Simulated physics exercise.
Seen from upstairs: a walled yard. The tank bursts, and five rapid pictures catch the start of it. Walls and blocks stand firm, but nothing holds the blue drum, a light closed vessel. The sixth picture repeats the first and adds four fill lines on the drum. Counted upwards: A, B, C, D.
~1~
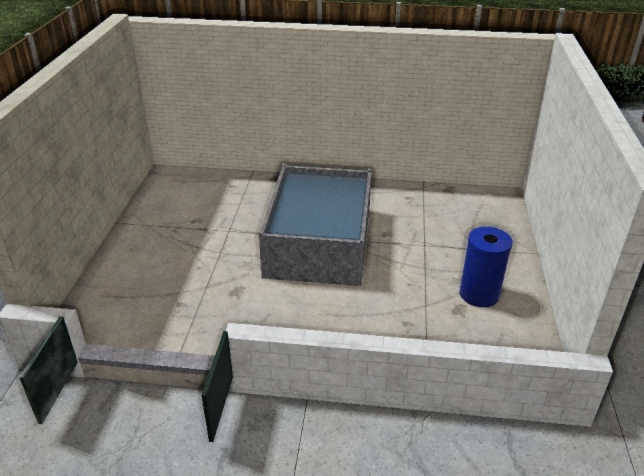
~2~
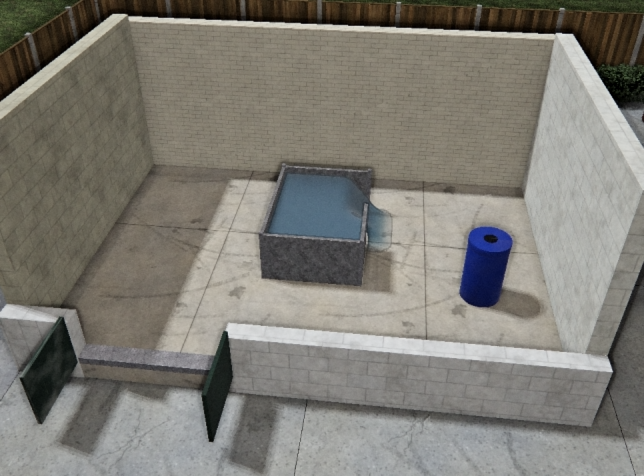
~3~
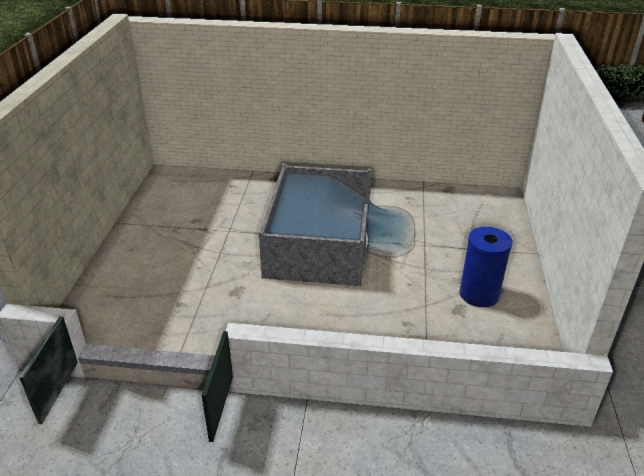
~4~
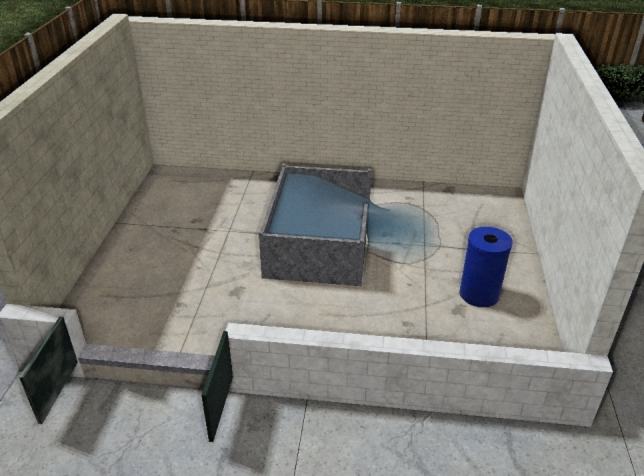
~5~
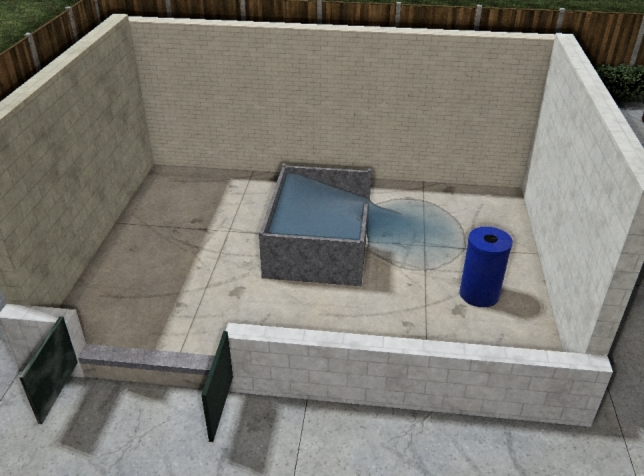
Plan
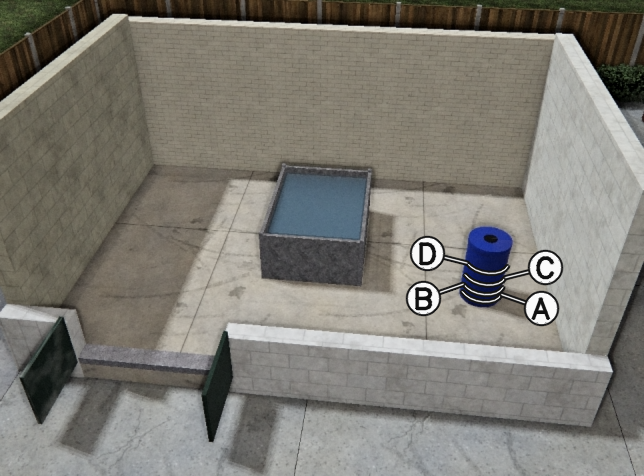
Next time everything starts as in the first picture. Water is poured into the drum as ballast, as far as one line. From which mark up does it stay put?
B is the one.
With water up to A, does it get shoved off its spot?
Yes.
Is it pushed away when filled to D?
No.
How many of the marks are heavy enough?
Three of the four.
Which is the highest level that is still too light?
Level A.
On the marked copy, A at (482, 301); B at (484, 294); C at (486, 285); D at (488, 273); from the bottom up A, B, C, D.
Choosing A, it is pushed about its own width away.
Choosing B, it does not move.
Choosing C, it does not move.
Choosing D, it does not move.
